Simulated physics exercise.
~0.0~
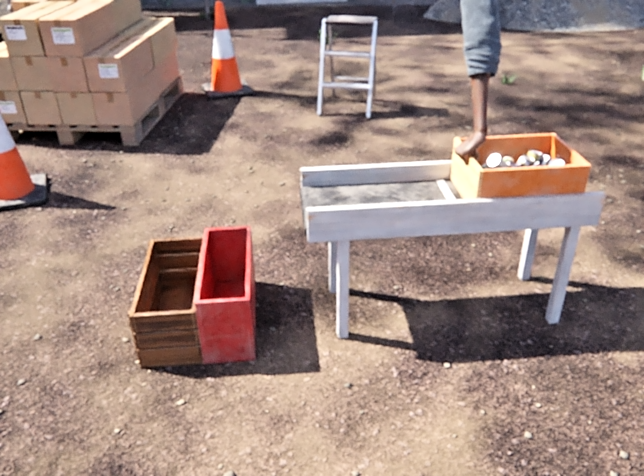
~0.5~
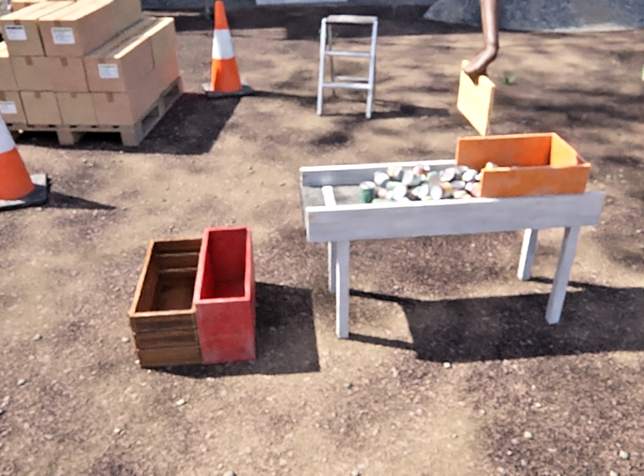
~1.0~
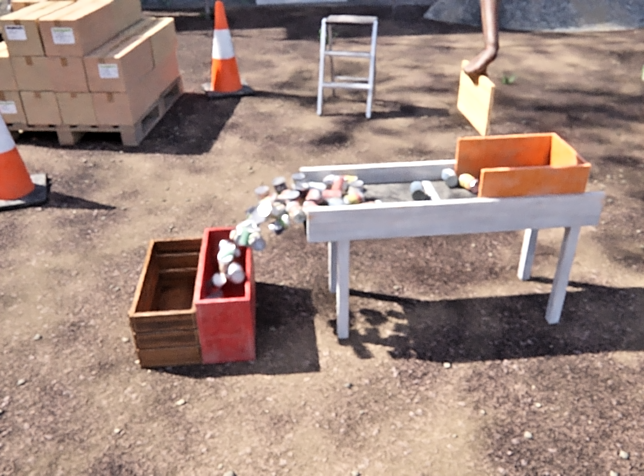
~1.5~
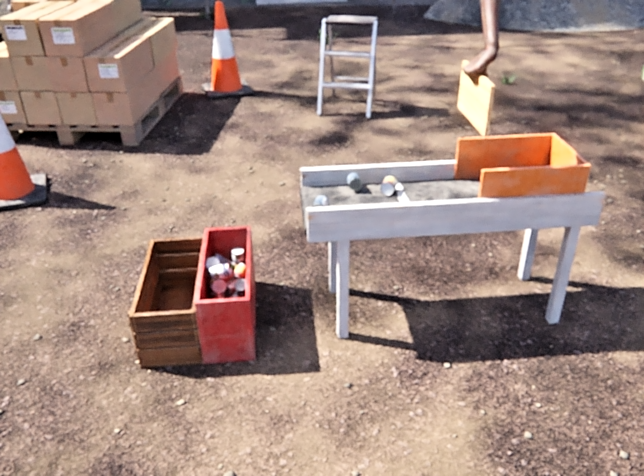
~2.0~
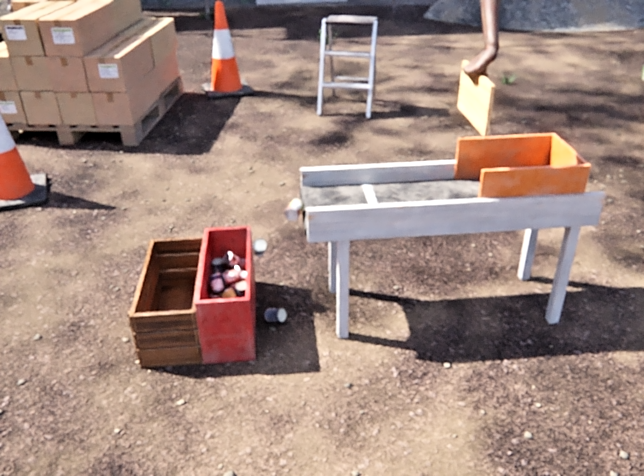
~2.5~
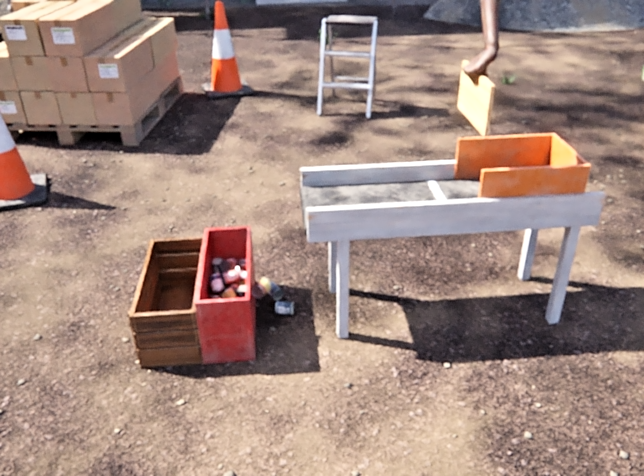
We see a hand lift the gate from an orange pen on a white-framed belt, and the small tins inside ride left and spill off the end, most landing in a red tub beside an empty wooden box, while a few end on the ground just right of the tub.
